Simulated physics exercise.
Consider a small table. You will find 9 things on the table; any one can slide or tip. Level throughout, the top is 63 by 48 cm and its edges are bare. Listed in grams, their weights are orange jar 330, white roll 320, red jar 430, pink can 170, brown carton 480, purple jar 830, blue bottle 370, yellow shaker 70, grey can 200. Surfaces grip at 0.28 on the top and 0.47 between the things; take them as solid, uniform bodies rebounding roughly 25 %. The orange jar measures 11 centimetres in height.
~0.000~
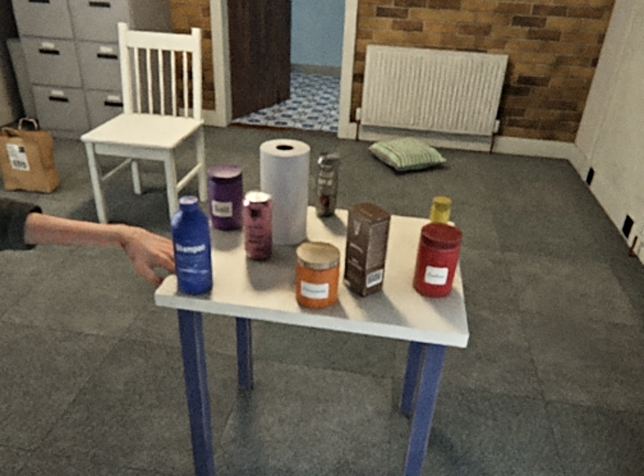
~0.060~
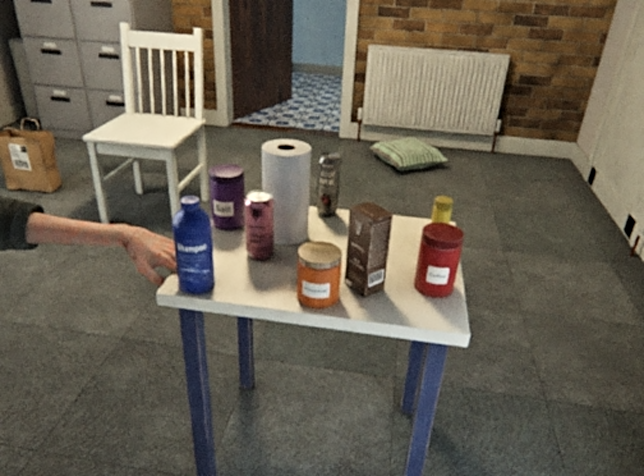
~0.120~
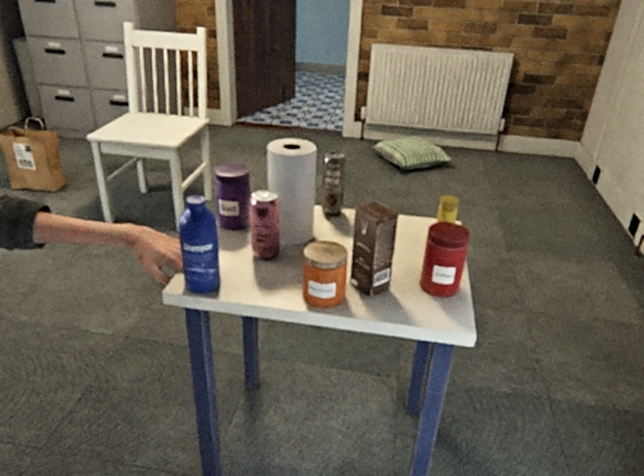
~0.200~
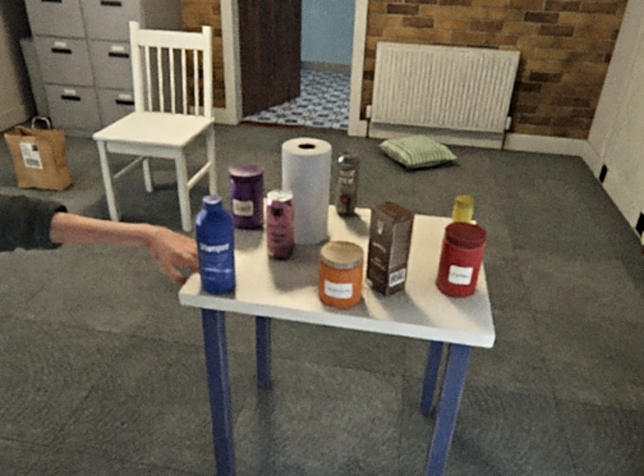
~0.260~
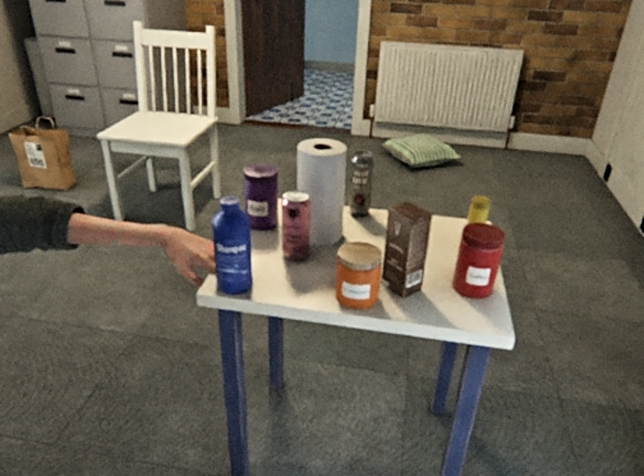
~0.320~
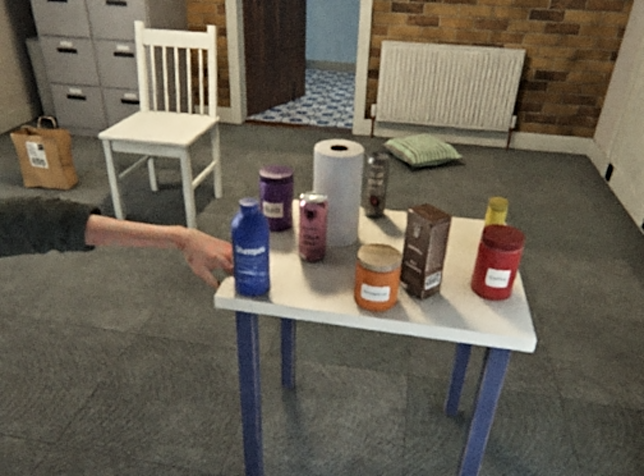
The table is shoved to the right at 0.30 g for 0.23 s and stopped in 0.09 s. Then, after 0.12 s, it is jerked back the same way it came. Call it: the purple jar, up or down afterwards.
Up.
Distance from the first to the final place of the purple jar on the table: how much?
About 2 cm.
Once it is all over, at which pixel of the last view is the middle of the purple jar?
Near (249, 195).
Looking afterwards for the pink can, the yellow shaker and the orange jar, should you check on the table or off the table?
Observed: Pink can remains in bounds; yellow shaker exits its support; orange jar remains in bounds.
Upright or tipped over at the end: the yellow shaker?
Here's what happens: The yellow shaker comes down.
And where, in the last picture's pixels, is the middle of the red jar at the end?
I'd put it at around (456, 258).
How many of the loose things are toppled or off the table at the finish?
Count: 1.
After 0.52 s, table shifted 11 cm; purple jar moved 4 cm near (299, 200); yellow shaker moved 4 cm; grey can moved 4 cm.
After 0.82 s, yellow shaker now off the table; purple jar moved 5 cm near (259, 196); grey can moved 5 cm.
After 1.02 s, purple jar moved 2 cm near (249, 195); grey can moved 2 cm; pink can moved 2 cm.
In the end (1.5 s), off the table and tipped over, yellow shaker; the other 8 under 5 cm from the start. At the end, from the last picture's camera, purple jar near (249, 195).
